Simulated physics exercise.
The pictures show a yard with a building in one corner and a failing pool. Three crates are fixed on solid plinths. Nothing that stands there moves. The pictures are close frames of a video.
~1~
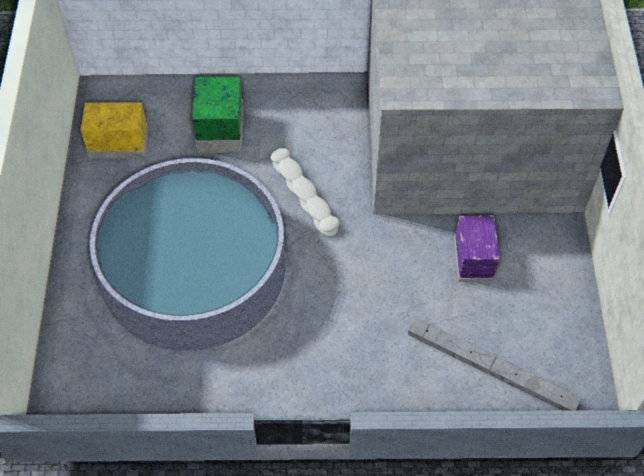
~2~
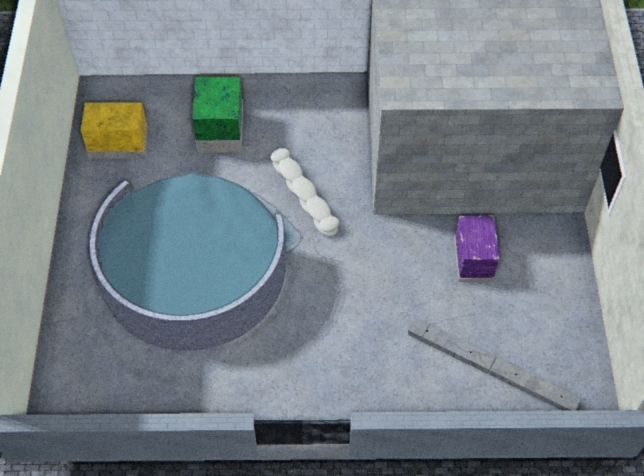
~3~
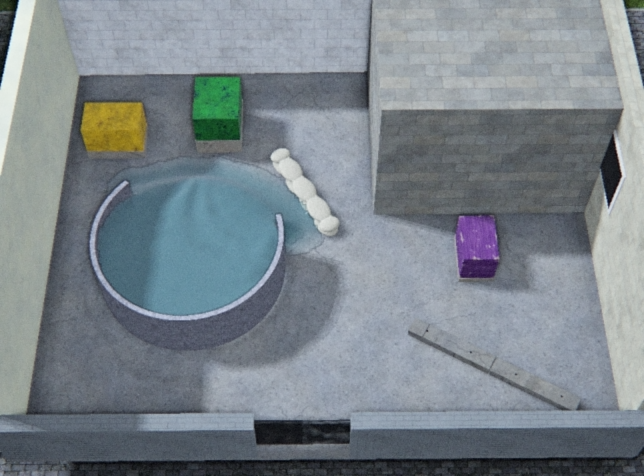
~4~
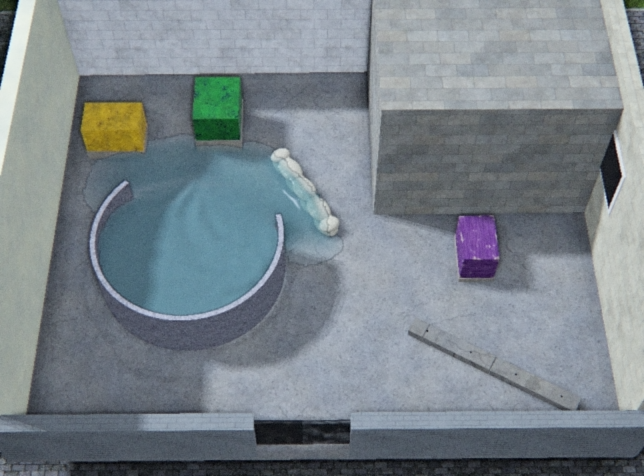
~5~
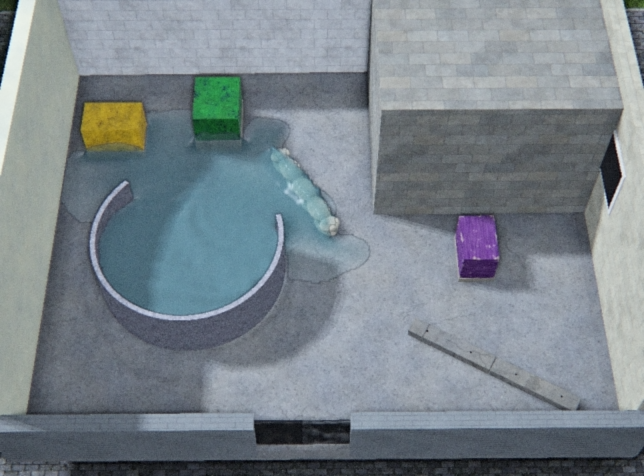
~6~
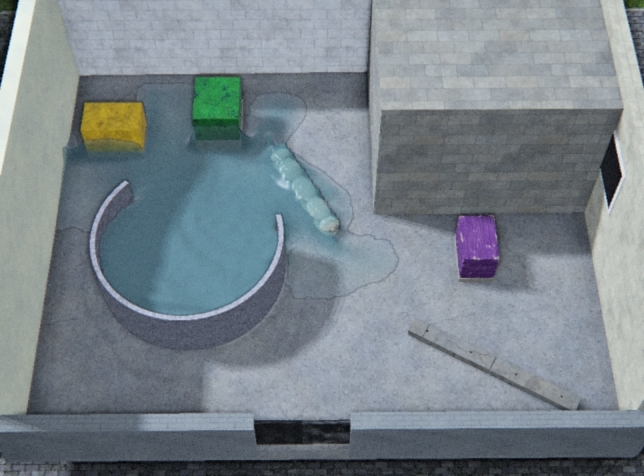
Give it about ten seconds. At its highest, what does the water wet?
In the end: The yellow crate is wetted; the purple crate is wetted; the green crate is wetted.
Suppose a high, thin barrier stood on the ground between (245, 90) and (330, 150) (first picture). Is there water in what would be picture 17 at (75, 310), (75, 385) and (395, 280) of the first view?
In that order: Wet, clear, covered.
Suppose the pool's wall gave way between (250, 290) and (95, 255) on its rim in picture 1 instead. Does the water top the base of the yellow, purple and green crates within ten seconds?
The yellow one takes water; the purple one is wetted; the green one escapes it.
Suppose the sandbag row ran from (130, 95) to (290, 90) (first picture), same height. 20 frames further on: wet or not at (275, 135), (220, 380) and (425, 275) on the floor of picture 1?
One after the other: Wet, free of water, under water.
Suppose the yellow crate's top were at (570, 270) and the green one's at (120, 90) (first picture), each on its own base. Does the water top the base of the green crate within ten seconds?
Then: Green crate is wetted.
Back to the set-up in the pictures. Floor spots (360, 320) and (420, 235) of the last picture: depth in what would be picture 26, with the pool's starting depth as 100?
In turn 2 and 2 in a hundred.
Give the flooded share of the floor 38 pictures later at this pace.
Near 90 in a hundred.
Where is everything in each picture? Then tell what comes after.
Still water in the pool at (188, 238), in the first picture.
Water pours out on the pool's far side and has run to (294, 243), in the second picture.
Water pours out on the pool's far side and has run to (320, 236), in the third picture.
Water pours out on the pool's far side and has run to (93, 177), in the fourth picture.
The front is at (75, 157), out from the gap on the pool's far side, in the fifth picture.
Water pours out on the pool's far side and has run to (390, 265), in the sixth picture.
A moment on, water covers 45 % of the floor; the yellow crate water round its plinth, the purple crate water round its plinth, the green crate water round its plinth.
Next, water covers 60 % of the floor; the yellow crate water round its plinth, the purple crate water round its plinth, the green crate water round its plinth.
Then, water covers 75 % of the floor; the yellow crate water round its plinth, the purple crate water round its plinth, the green crate water round its plinth.
Later, water covers 90 % of the floor; the yellow crate water round its plinth, the purple crate water round its plinth, the green crate water round its plinth.
In the end, water covers 95 % of the floor; the yellow crate was topped, the purple crate was topped, the green crate was topped.
